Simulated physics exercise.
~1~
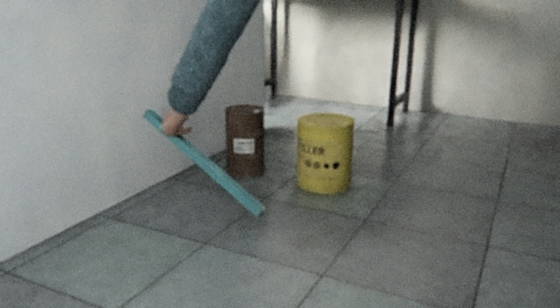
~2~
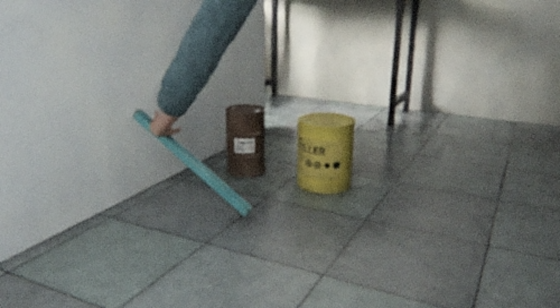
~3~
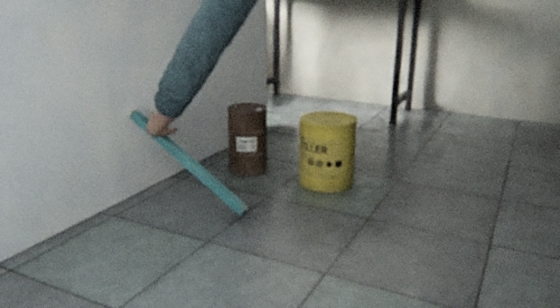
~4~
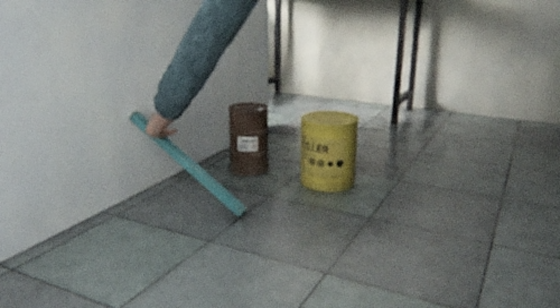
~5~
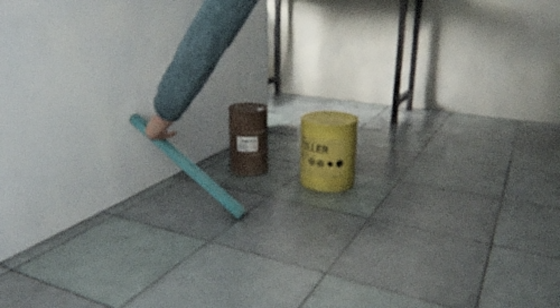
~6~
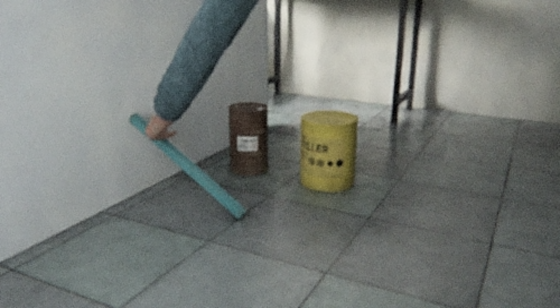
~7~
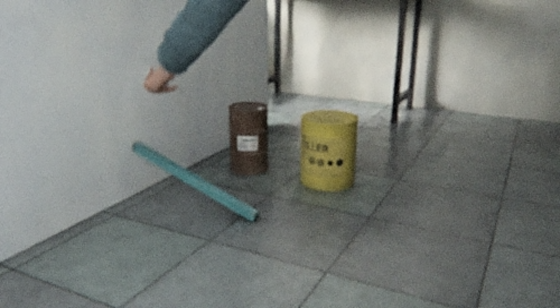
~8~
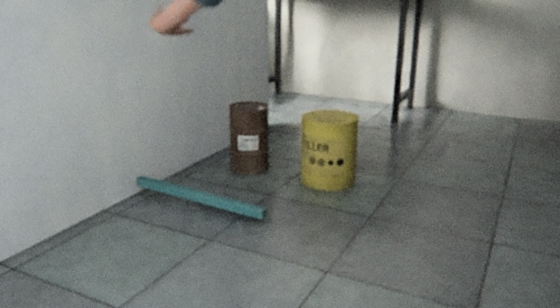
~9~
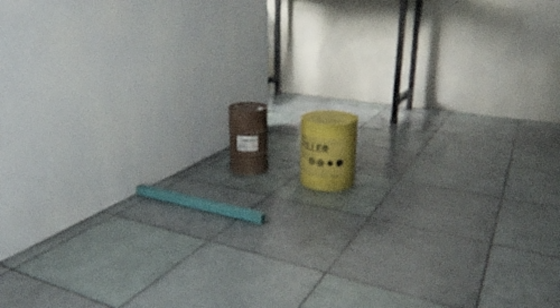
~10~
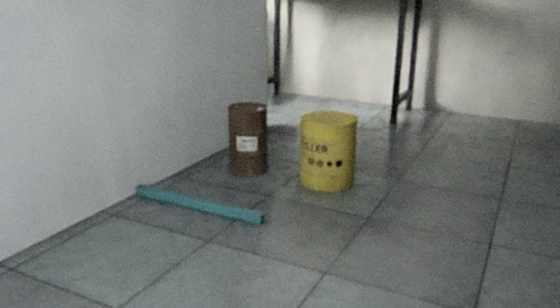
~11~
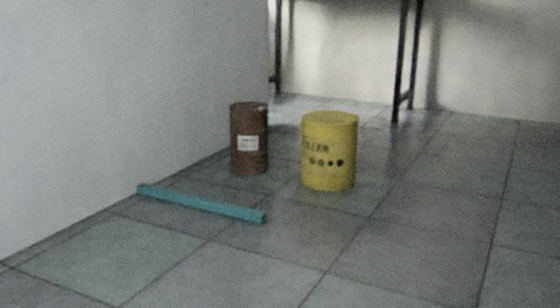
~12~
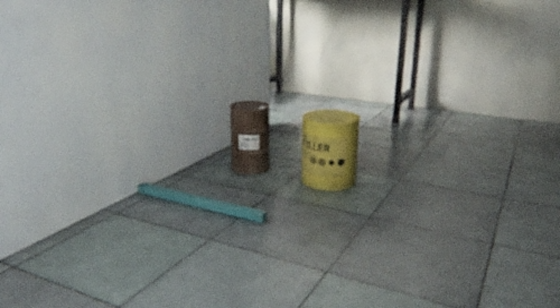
A turquoise pole is held slanted against a pale wall by a hand, in front of a brown canister and a yellow pail, and shifts slightly left. The hand lets go and withdraws, and the pole slides down to lie flat on the tiled floor.
